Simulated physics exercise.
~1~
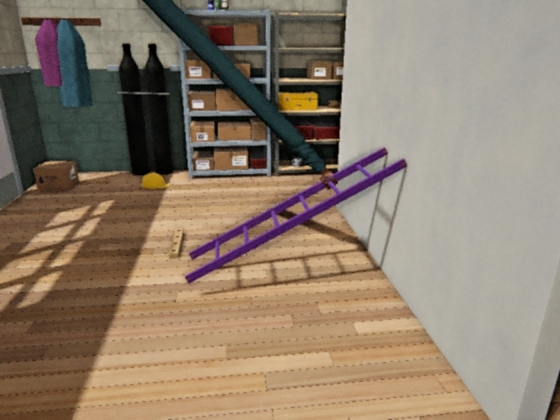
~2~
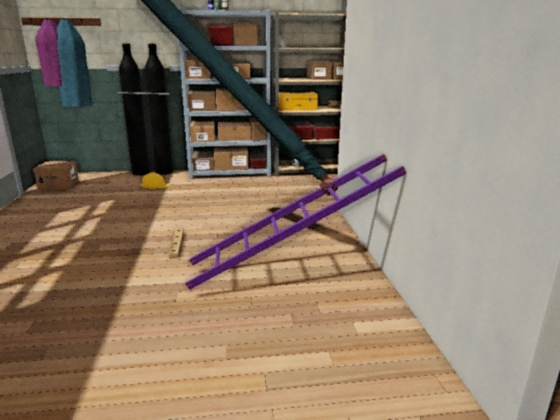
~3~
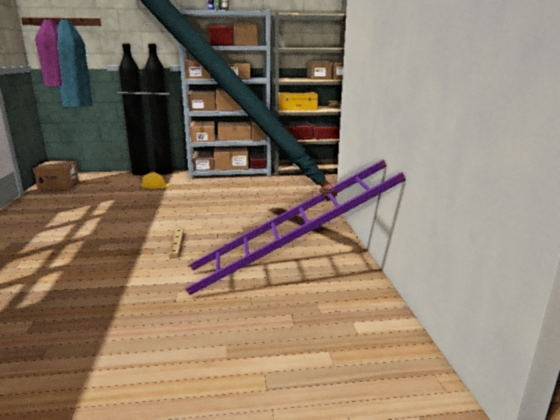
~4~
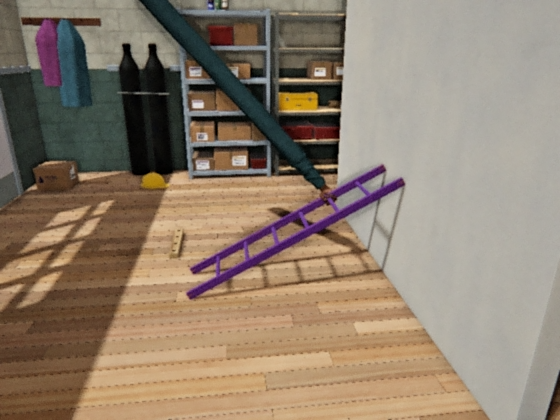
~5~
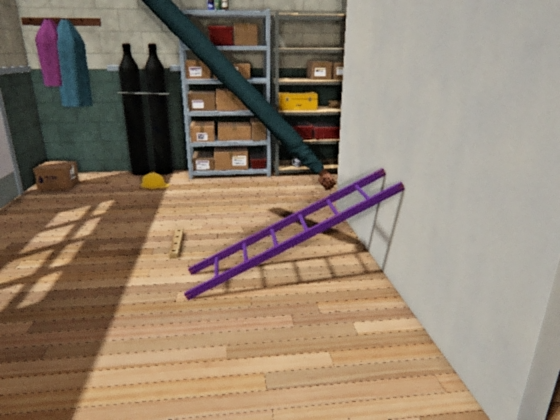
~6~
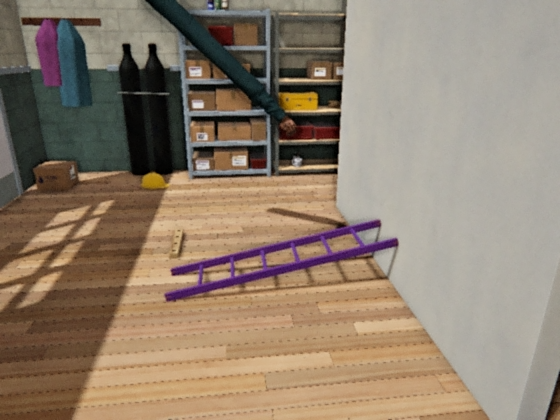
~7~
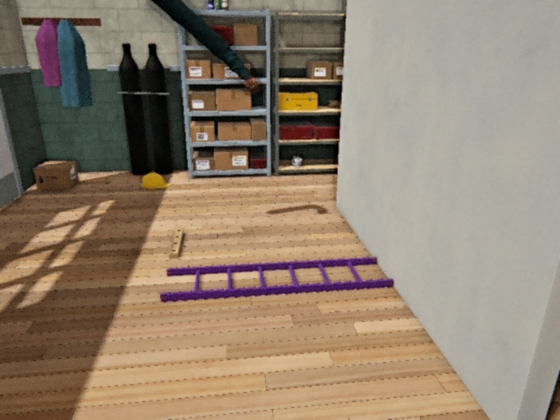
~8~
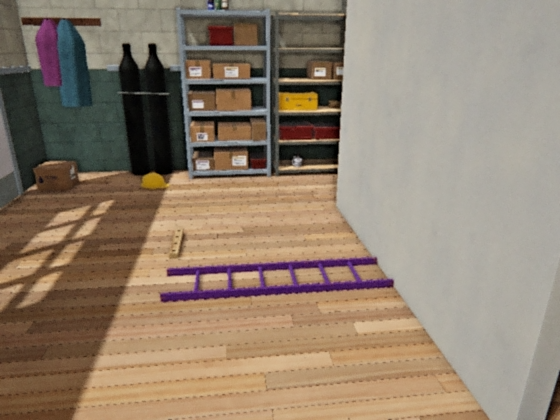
The footage shows a purple ladder leaning at a low slant against a pale wall as a green-sleeved arm eases it slightly downward, then lets go and withdraws; the ladder slides down the wall and ends lying flat on the wooden floor near a small batten.
